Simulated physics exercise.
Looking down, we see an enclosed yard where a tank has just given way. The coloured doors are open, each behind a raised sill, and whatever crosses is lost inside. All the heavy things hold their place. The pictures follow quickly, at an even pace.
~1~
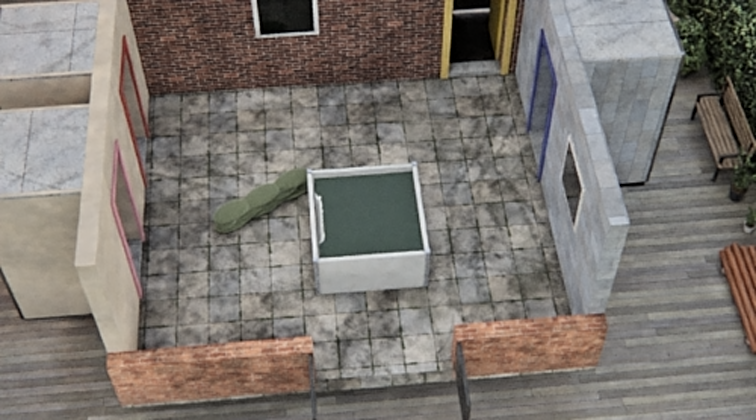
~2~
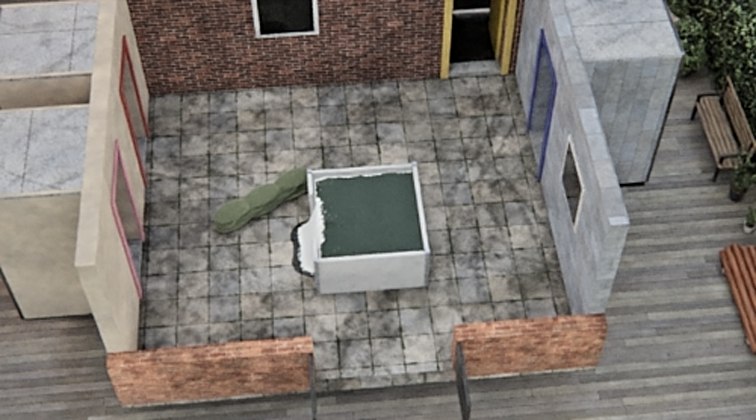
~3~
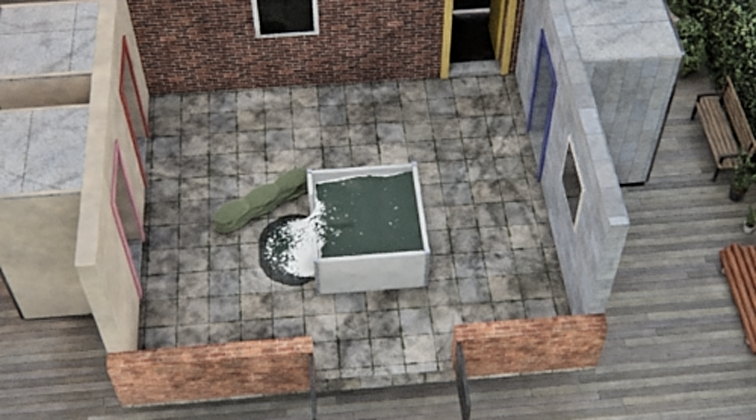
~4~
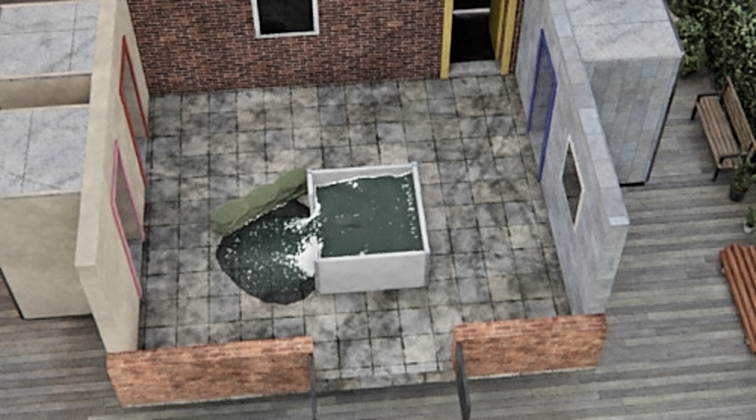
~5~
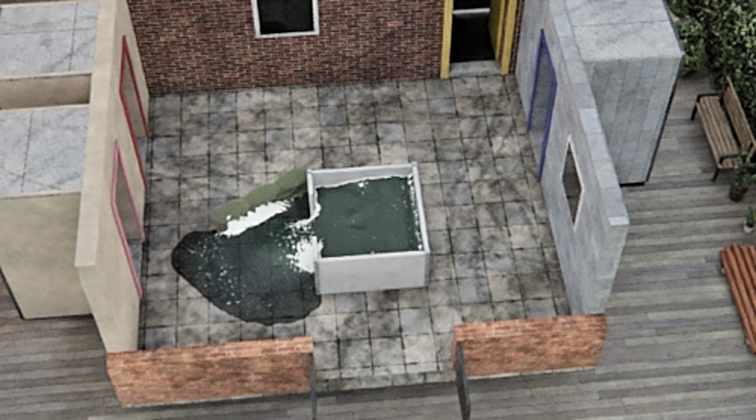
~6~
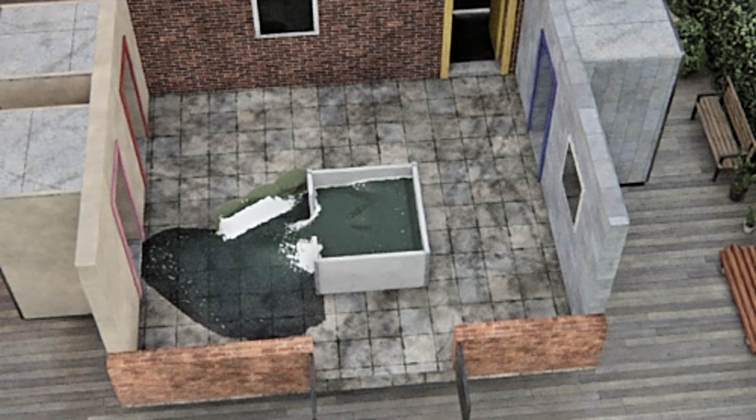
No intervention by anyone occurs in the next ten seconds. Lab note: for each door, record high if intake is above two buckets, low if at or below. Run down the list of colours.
Pink door: High; red door: Low; yellow door: Low; blue door: Low.
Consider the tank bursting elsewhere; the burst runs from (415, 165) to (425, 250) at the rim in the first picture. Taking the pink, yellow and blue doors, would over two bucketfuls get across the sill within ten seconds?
Briefly, pink remains below the limit, yellow crosses the limit, and blue crosses the limit.
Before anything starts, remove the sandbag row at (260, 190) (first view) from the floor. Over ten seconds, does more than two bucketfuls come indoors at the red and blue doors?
I'd say the red one crosses the mark and the blue one remains below the mark.
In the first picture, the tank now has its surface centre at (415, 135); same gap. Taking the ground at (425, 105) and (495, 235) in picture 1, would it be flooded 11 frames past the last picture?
Parched, parched.
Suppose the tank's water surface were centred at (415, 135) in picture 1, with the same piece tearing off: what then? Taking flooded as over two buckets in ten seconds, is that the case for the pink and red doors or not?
In short: The pink door lets less in, the red door lets more in.
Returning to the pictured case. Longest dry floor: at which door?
The yellow-painted one.
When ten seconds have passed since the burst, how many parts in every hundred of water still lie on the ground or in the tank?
Estimate: 80 per cent.
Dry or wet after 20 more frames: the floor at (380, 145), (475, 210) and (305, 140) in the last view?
First swamped, then spared, then spared.
A moment on, water covers 20 % of the floor; the pink door over two buckets in, the red door not reached, the yellow door not reached, the blue door not reached.
Next, water covers 25 % of the floor; the pink door far over two buckets in, the red door wet at the sill, nothing in, the yellow door not reached, the blue door not reached.
Then, water covers 30 % of the floor; the pink door far over two buckets in, the red door wet at the sill, nothing in, the yellow door not reached, the blue door not reached.
Later, water covers 60 % of the floor; the pink door far over two buckets in, the red door wet at the sill, nothing in, the yellow door not reached, the blue door wet at the sill, nothing in.
In the end, water covers 90 % of the floor; the pink door far over two buckets in, the red door wet at the sill, nothing in, the yellow door wet at the sill, nothing in, the blue door wet at the sill, nothing in.
